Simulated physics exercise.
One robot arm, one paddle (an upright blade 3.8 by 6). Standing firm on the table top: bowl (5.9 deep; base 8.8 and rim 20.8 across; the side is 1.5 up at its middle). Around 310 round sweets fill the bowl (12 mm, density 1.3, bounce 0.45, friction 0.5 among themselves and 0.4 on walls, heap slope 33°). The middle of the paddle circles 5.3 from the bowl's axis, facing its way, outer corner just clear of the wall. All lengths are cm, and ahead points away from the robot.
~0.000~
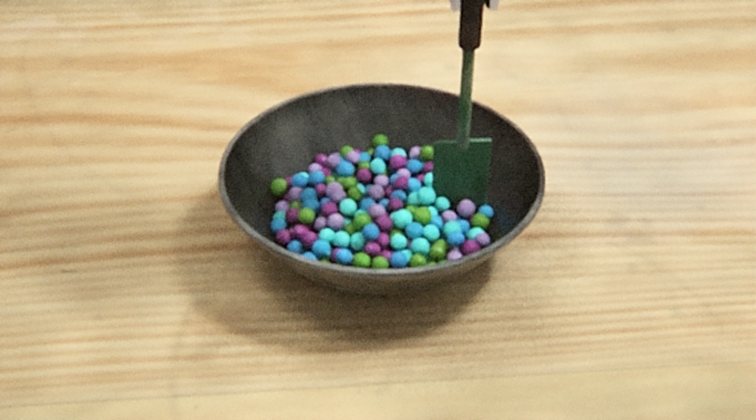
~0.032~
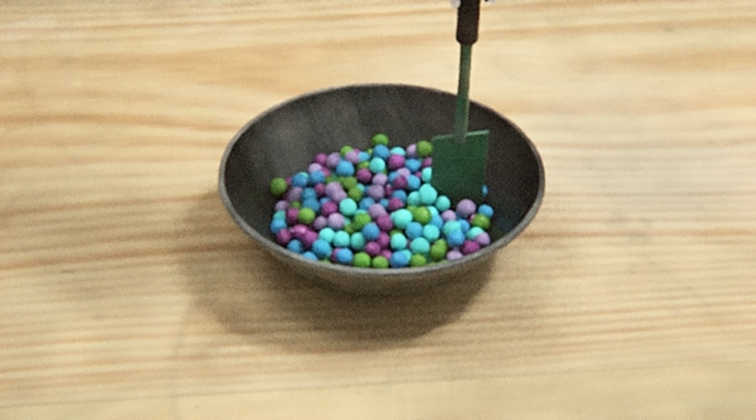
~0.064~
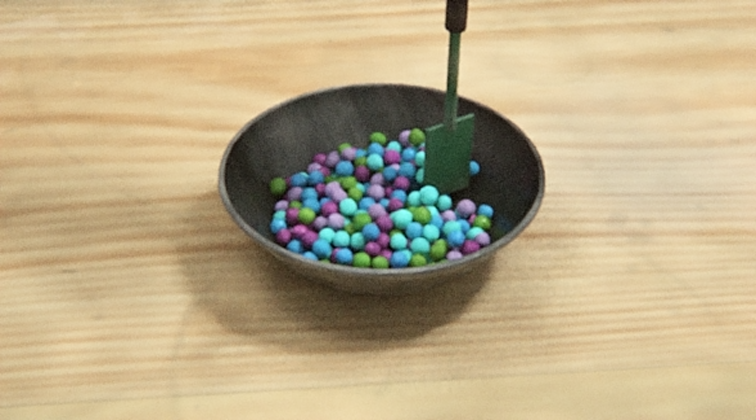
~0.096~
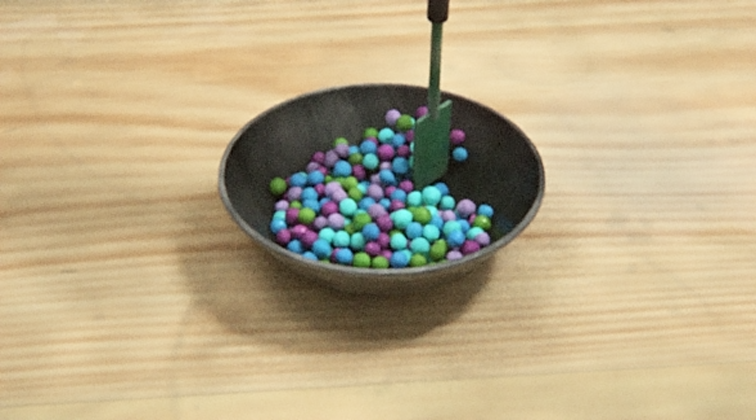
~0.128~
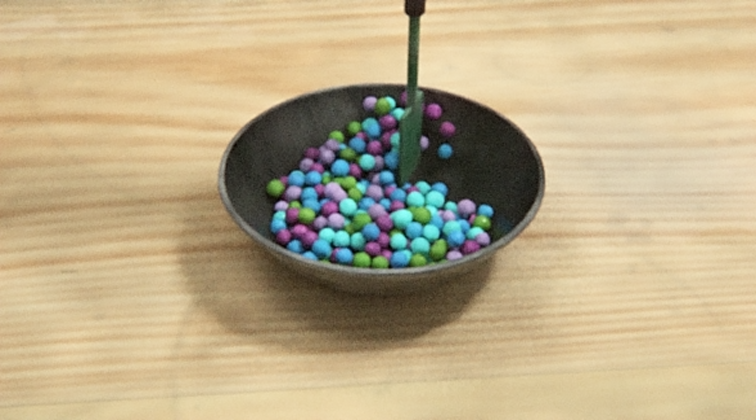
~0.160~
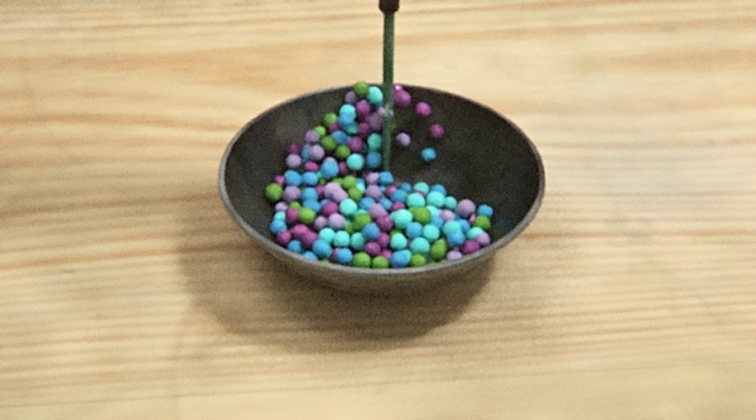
A green paddle on a dark handle, upright in a dark bowl of blue, purple, green and turquoise balls, sweeps from the right side toward the back, turning until its blade is edge-on. It pushes balls leftward into a mound climbing the far wall, while a few trail on its right and the front ones barely shift.
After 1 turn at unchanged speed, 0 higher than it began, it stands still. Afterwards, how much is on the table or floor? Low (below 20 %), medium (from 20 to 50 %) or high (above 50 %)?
A low share, below 20 %, ends on the table or floor.
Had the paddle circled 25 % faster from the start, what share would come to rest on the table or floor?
In that case some 20 per cent.
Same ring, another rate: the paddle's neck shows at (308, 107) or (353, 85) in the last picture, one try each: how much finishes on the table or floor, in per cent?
Some 40 and 20 per cent.
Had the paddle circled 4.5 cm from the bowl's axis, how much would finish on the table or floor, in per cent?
Then about 5 per cent.
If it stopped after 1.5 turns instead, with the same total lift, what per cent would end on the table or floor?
In that case some 15 per cent.
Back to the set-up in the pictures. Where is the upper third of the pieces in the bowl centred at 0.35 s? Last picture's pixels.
At about (289, 218).
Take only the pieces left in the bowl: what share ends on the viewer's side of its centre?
Roughly 40 per cent.
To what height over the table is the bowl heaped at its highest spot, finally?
Roughly 5.5 cm.
By 0.35 s, 188° round, highest piece 8 above the table; 303 in the bowl, 1 on the table or floor, 4 in flight or on the tool.
By 0.53 s, 295° round, highest piece 8 above the table; 293 in the bowl, 12 on the table or floor, 3 in flight or on the tool.
By 0.82 s, 0° round, highest piece 6 above the table; 287 in the bowl, 21 on the table or floor.
By 1.52 s, 0° round, highest piece 5 above the table; 287 in the bowl, 21 on the table or floor.
Final count, 287 in the bowl, 21 on the table or floor. That is 7 % on the table or floor.
